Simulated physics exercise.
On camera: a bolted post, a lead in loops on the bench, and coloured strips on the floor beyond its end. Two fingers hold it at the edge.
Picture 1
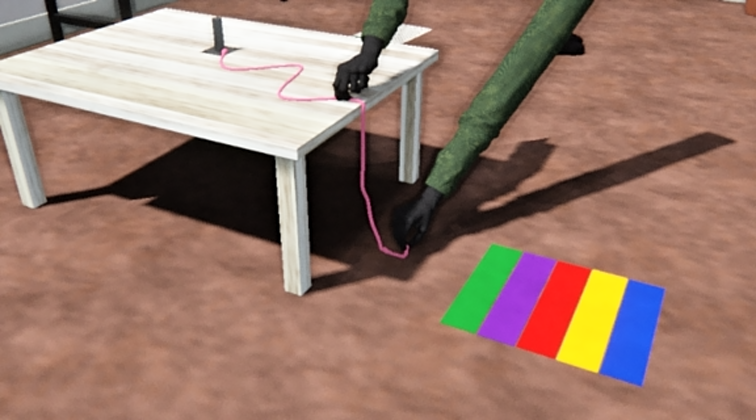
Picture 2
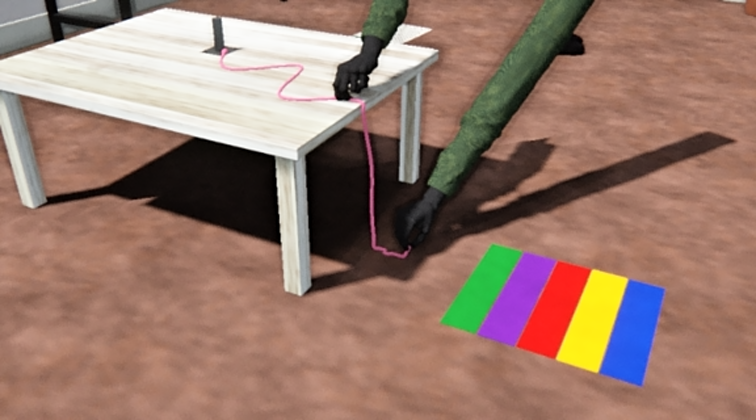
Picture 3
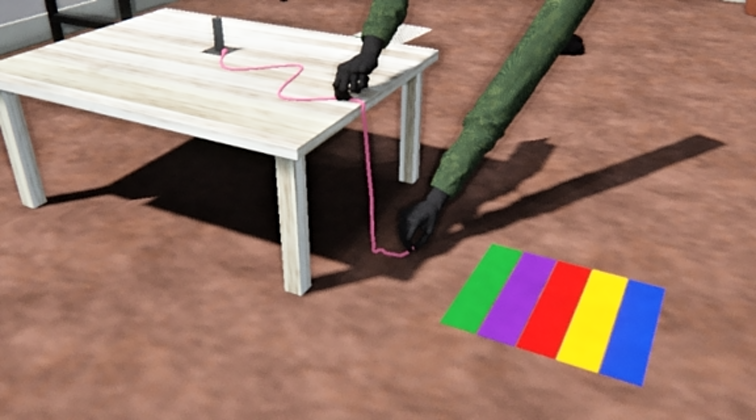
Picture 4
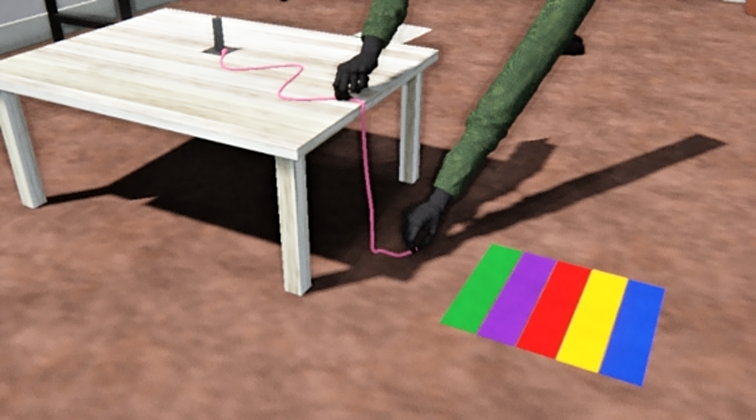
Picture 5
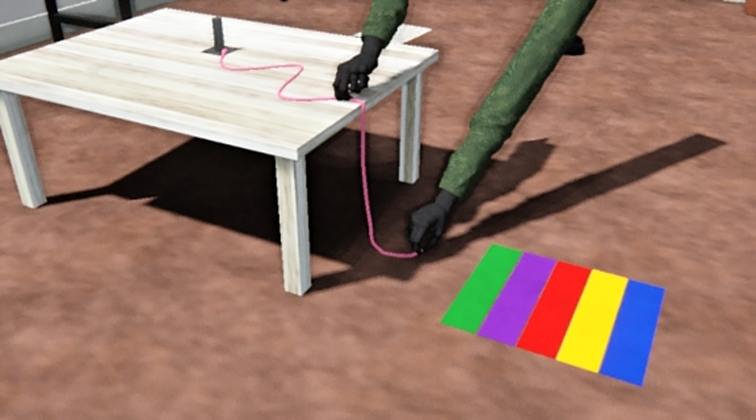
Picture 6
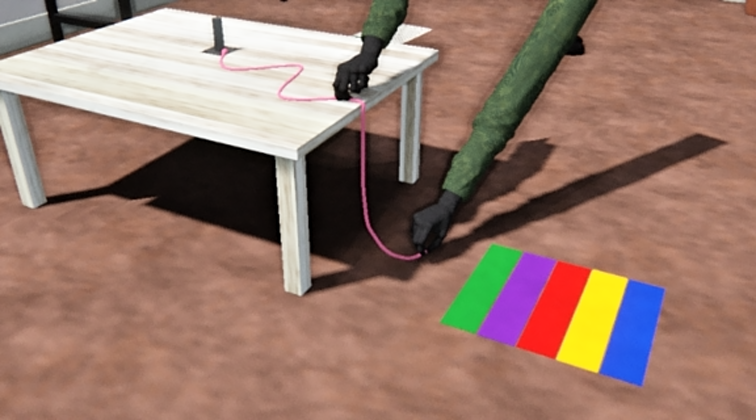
The clip opens on a pink cord looping across a pale wooden table and hanging over its edge, one gloved hand at the edge and another holding the low end near coloured strips. The lower hand shifts slightly right, while the hanging cord's kinks smooth into a gentle curve.
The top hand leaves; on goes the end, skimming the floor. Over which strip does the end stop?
The end stops over the blue strip.
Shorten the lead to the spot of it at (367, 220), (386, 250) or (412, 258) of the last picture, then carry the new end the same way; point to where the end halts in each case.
About (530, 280), (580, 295) and (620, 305).
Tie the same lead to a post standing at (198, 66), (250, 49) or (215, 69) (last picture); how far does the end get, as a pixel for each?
Near (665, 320), (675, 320) and (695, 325).
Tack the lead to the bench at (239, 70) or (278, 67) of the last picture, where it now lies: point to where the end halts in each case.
In that order: (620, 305) and (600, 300).
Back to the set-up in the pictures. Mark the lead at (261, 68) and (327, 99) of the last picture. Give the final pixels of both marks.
The first at (289, 70), the second at (433, 136).
Early on, end near (578, 294); over red.
Midway, end near (619, 305); over blue.
At the end of the slack, end near (645, 312); over blue. It gets as far as the blue strip.
